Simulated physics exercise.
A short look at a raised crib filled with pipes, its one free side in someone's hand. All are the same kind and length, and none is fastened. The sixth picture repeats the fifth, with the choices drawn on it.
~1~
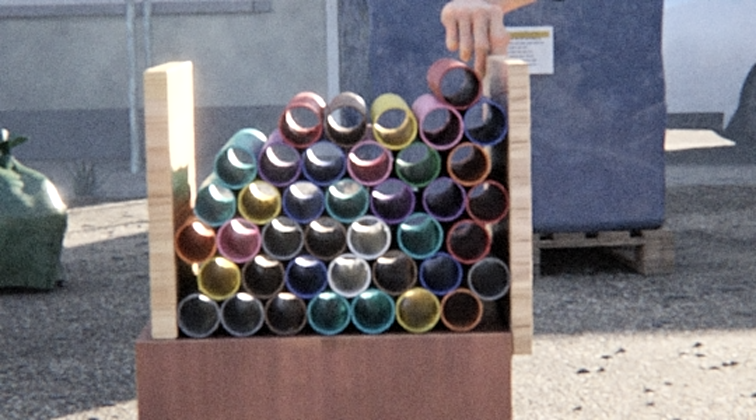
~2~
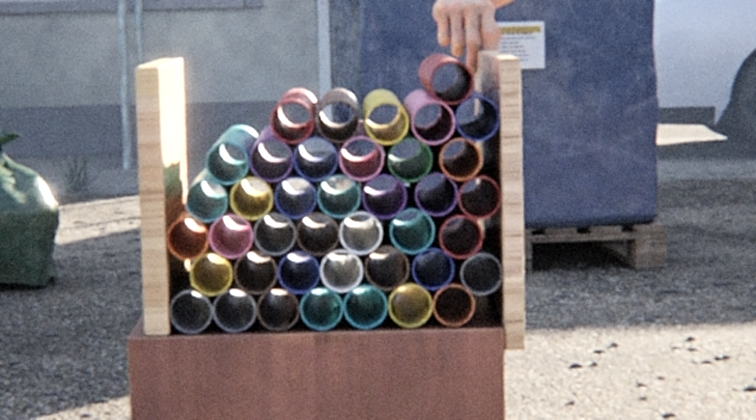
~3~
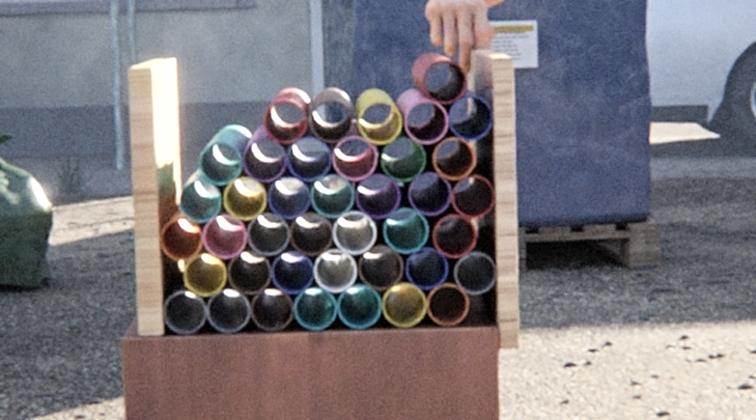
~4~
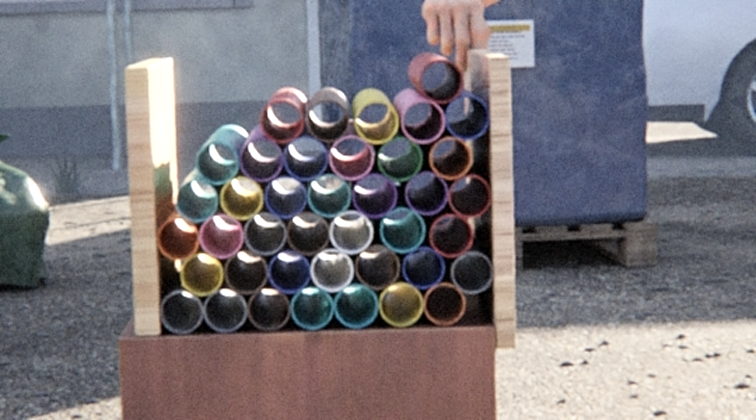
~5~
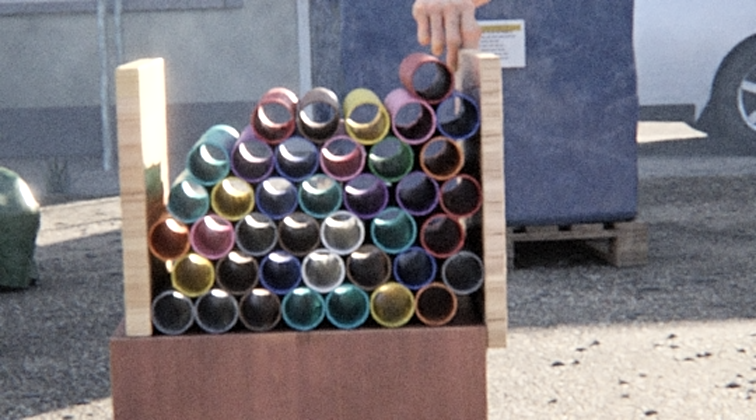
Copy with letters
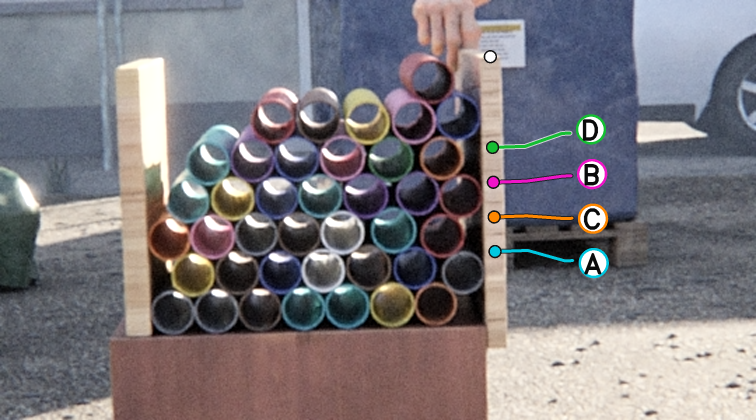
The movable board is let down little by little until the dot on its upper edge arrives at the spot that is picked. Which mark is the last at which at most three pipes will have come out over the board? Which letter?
Slide it to C.
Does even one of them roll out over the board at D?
No, at D.
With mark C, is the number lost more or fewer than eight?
At C, fewer than eight.
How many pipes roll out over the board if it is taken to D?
It comes to none.
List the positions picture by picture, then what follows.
In the first picture, a white pipe (349, 275); a red pipe (487, 202); a grey pipe (283, 238).
In the second picture, a grey pipe (275, 234); an orange pipe (188, 238).
In the third picture, a pink pipe (355, 159); a purple pipe (265, 161).
In the fourth picture, side board (487, 186); a grey pipe (182, 311).
In the fifth picture, a yellow pipe (392, 305); a white pipe (323, 271); a red pipe (460, 196).
On the marked copy, A at (495, 252); B at (494, 182); C at (495, 217); D at (493, 147); the white dot at (491, 56).
Taking C. A third of the way, top of the board (481, 130).
Two thirds of the way, top of the board (483, 214).
When it is over, top of the board (483, 216), two out over the board.
As for the rest, A more than three out over the board; B two out over the board; D none out over the board.
